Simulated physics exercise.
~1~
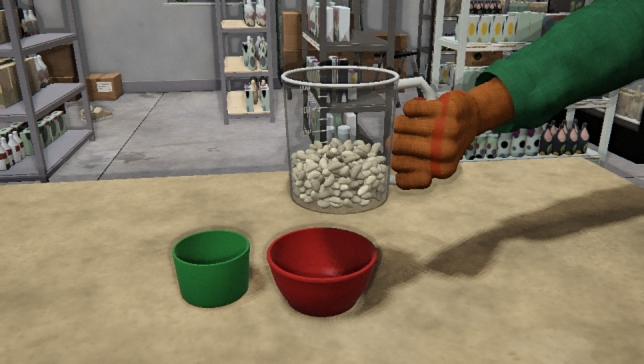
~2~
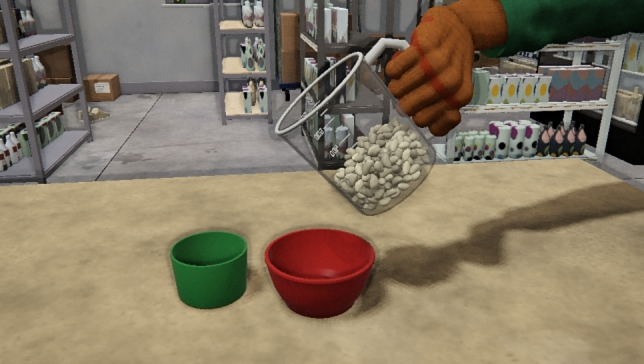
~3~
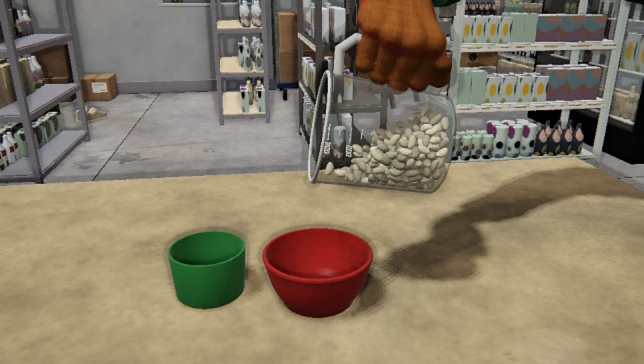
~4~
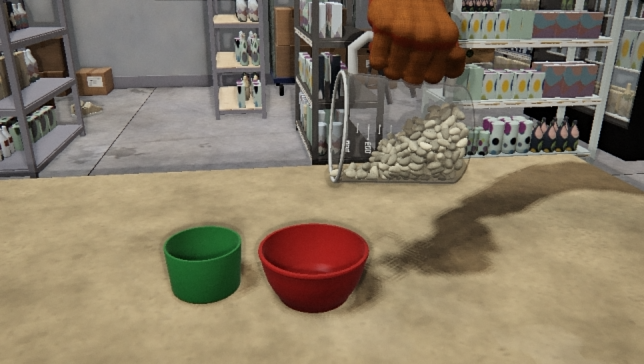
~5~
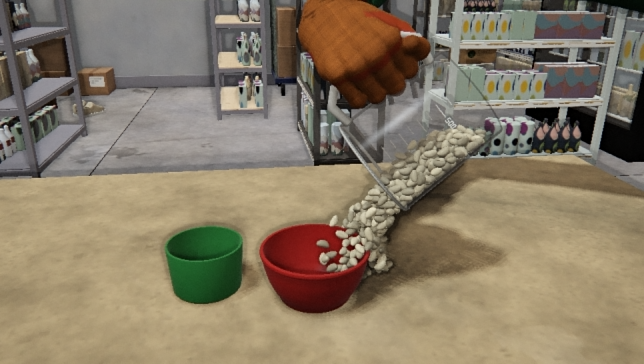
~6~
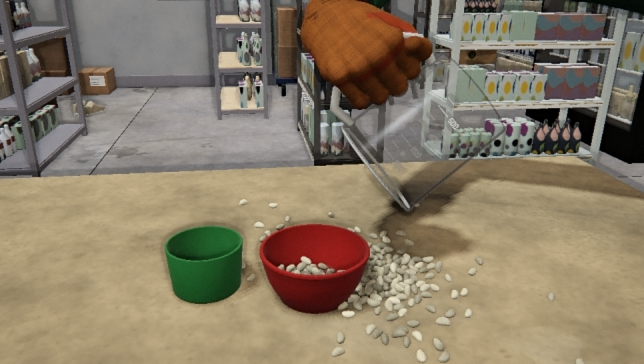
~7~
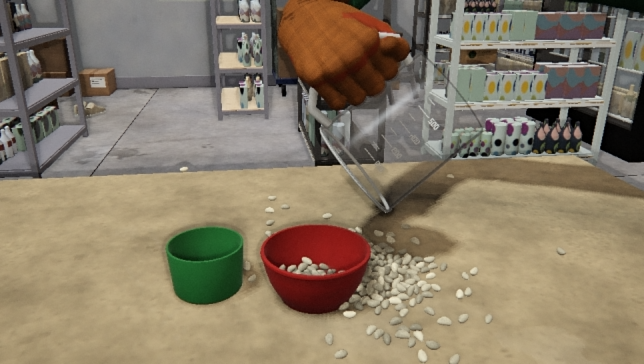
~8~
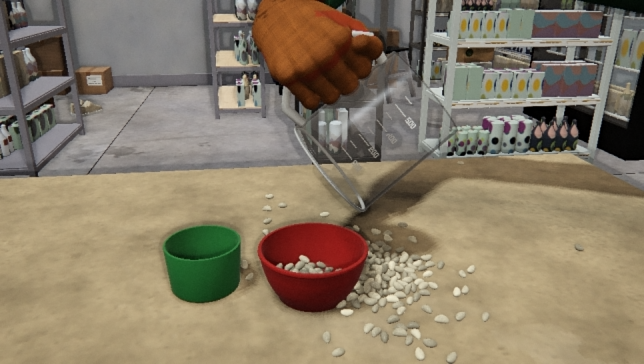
In a storeroom lined with shelves of bottles and boxes, a slightly swaying view looks across a tan tabletop. A green dish sits left of a red bowl, while a brown-orange hand in a green sleeve holds a clear jug of white beans above and behind them. The hand tips the jug leftward as it drifts right, pausing with it on its side. It then tilts further, and the beans rush out around the bowl's right edge. Some land in the red bowl, but most scatter on the table, and the emptied jug moves left, still tipped, leaving the green dish empty.
